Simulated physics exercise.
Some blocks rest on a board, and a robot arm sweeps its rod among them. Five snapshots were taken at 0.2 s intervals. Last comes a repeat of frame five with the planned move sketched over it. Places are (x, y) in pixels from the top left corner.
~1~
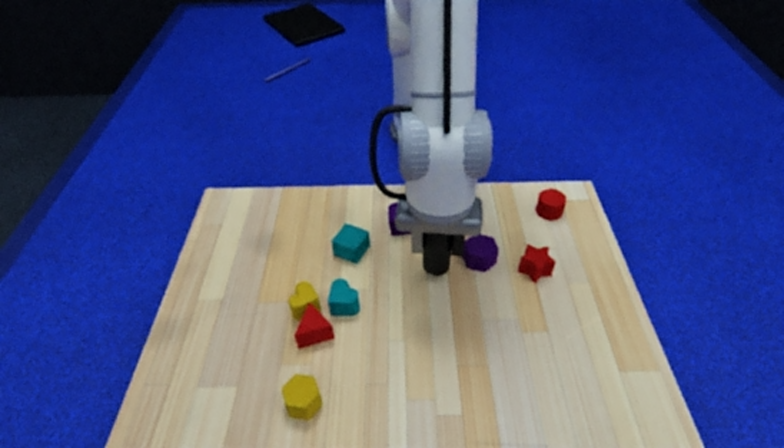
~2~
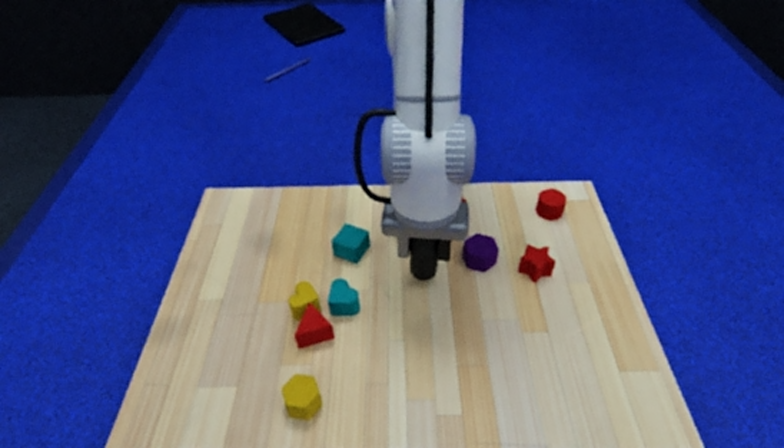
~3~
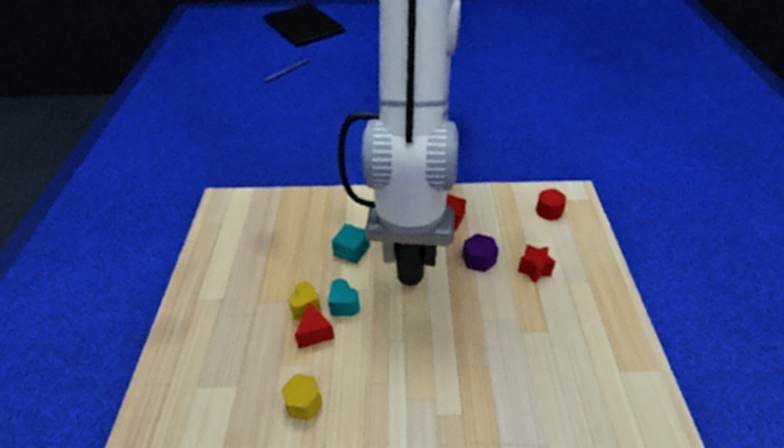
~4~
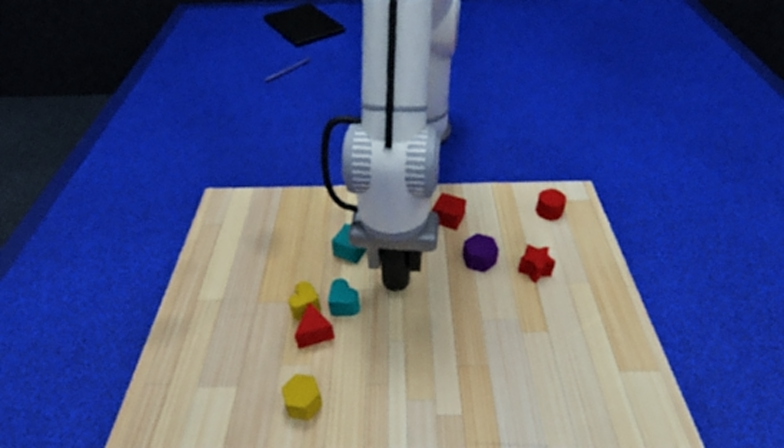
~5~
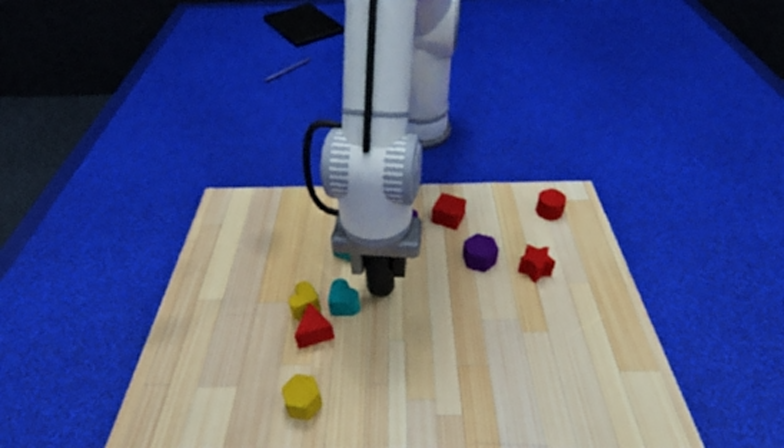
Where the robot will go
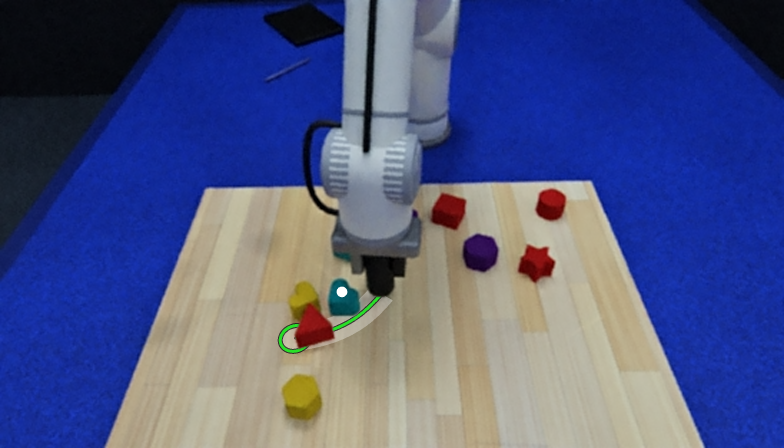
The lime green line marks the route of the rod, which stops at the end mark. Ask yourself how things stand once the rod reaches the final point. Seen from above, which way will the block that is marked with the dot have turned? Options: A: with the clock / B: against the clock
A
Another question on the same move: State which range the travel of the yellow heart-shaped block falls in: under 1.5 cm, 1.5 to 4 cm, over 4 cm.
Distance: Between 1.5 and 4 cm.
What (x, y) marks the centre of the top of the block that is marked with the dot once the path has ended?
The block that is marked with the dot ends near (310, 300).
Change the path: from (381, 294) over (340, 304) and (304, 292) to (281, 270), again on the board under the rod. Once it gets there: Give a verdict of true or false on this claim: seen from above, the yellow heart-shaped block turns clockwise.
True
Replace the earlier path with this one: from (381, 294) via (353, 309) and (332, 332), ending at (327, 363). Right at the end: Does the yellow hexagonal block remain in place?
Yes, I think so.
The drawn path runs from (381, 294) through (359, 315) and (330, 331) to (295, 338); the dot is on the turquoise heart-shaped block.
What follows on the original path. One third of the way, rod (358, 308); yellow heart-shaped block (298, 292); turquoise heart-shaped block (331, 296), turned 40° clockwise.
Two thirds of the way, rod (327, 324); yellow heart-shaped block (293, 289), turned 30° anticlockwise; red three-sided block (298, 325); turquoise heart-shaped block (316, 298), turned 100° clockwise.
At the end, rod (293, 331); yellow heart-shaped block (292, 288), turned 30° anticlockwise; red three-sided block (263, 328), turned 30° clockwise; turquoise heart-shaped block (311, 299), turned 125° clockwise; turquoise square block not moved.
